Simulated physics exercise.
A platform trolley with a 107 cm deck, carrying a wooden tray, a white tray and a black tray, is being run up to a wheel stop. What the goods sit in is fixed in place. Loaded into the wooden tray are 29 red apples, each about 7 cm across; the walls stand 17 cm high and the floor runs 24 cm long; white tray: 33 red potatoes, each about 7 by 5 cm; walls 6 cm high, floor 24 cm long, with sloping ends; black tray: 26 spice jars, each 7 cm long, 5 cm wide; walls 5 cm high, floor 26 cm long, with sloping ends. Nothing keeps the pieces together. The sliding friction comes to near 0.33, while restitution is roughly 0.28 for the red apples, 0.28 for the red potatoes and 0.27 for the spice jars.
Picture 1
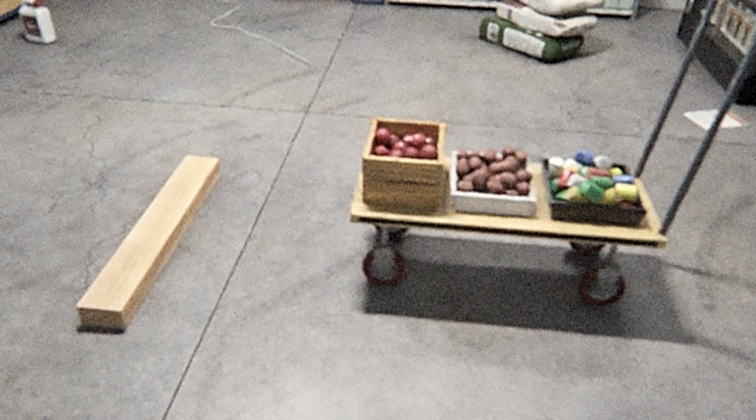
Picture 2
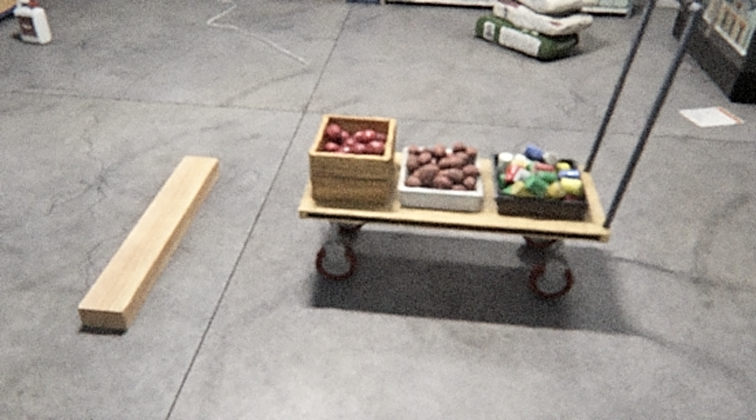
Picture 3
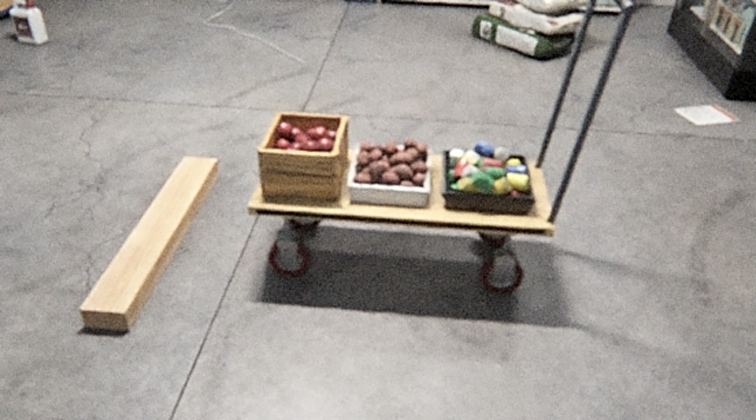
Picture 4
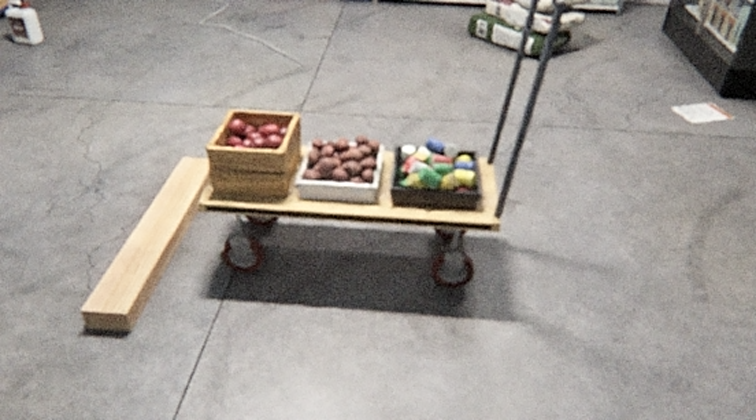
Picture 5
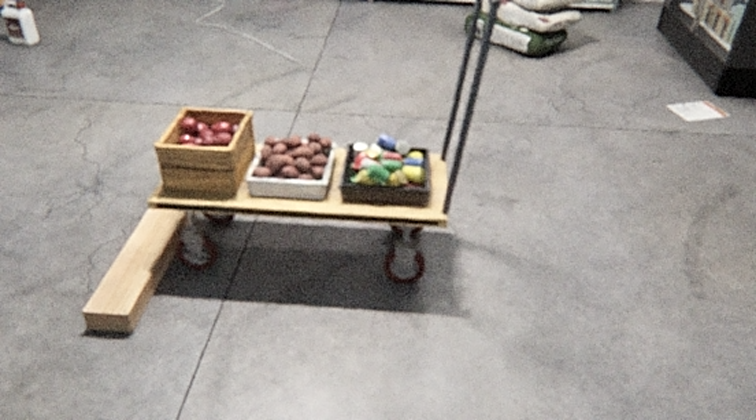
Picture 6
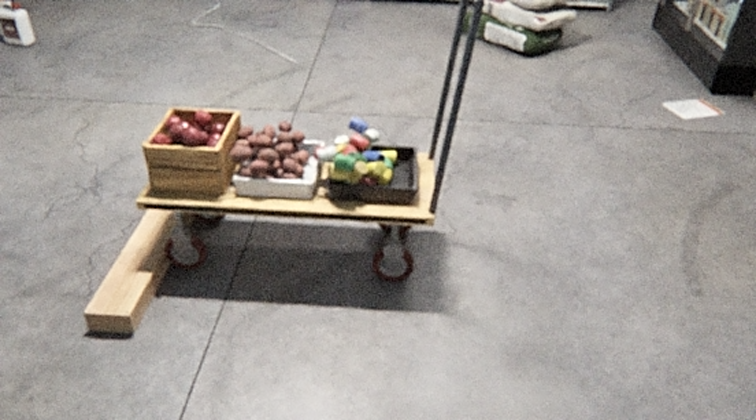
Trolley carrying red apples, potatoes and colourful jars rolling left to a wooden beam, the potatoes and jars lurching leftward in their trays.
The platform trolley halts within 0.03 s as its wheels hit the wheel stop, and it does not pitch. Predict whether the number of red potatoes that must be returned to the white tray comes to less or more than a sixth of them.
It comes to more than a sixth.
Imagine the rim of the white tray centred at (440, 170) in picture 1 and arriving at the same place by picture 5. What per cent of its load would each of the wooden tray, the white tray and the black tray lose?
In that case you'd see wooden tray at 0, white tray at 20 and black tray at 40 percent.
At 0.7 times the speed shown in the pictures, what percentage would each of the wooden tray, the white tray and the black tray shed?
Then the wooden tray sheds 0 per cent, the white tray 20 per cent, and the black tray 40 per cent.
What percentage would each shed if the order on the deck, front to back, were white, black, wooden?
In that case wooden tray 10, white tray 50, black tray 50 per cent.
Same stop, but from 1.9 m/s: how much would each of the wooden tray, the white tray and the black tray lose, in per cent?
In that case the wooden tray sheds 0 per cent of its load, the white tray 20 per cent, and the black tray 40 per cent.
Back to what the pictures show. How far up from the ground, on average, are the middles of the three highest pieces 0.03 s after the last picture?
Close to 58 cm up.
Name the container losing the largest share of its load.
Result: Black tray.
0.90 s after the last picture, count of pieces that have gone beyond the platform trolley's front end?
I'd put it at some 3 pieces.
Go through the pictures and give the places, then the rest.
In the first picture (places track the rim corner closest to us here; the camera moves round a little), white tray (533, 199); black tray (644, 209); 78 cm to go; all still inside.
In the second picture, white tray (478, 194); black tray (587, 203); 60 cm to go.
In the third picture, white tray (426, 190); black tray (533, 198); 41 cm to go.
In the fourth picture, white tray (374, 186); black tray (479, 193); 23 cm to go.
In the fifth picture, white tray (322, 183); black tray (427, 189); 5 cm to go.
In the sixth picture, white tray (310, 182); black tray (414, 188); stopped; 5 out, the lowest potato at (242, 146).
Then, 0.03 s after the last picture, the wooden tray has all 29, the white tray is down by 5 of 33 and the black tray is down by 5 of 26.
Then, 0.16 s after the last picture, the wooden tray is down by 1 of 29, the white tray is down by 8 of 33 and the black tray is down by 12 of 26.
Then, 0.38 s after the last picture, the wooden tray is down by 2 of 29, the white tray is down by 11 of 33 and the black tray is down by 13 of 26.
Final count (0.90 s after the last picture), the wooden tray is down by 2 of 29, the white tray is down by 12 of 33 and the black tray is down by 13 of 26. Asked share, 12 of 33, 36 per cent.
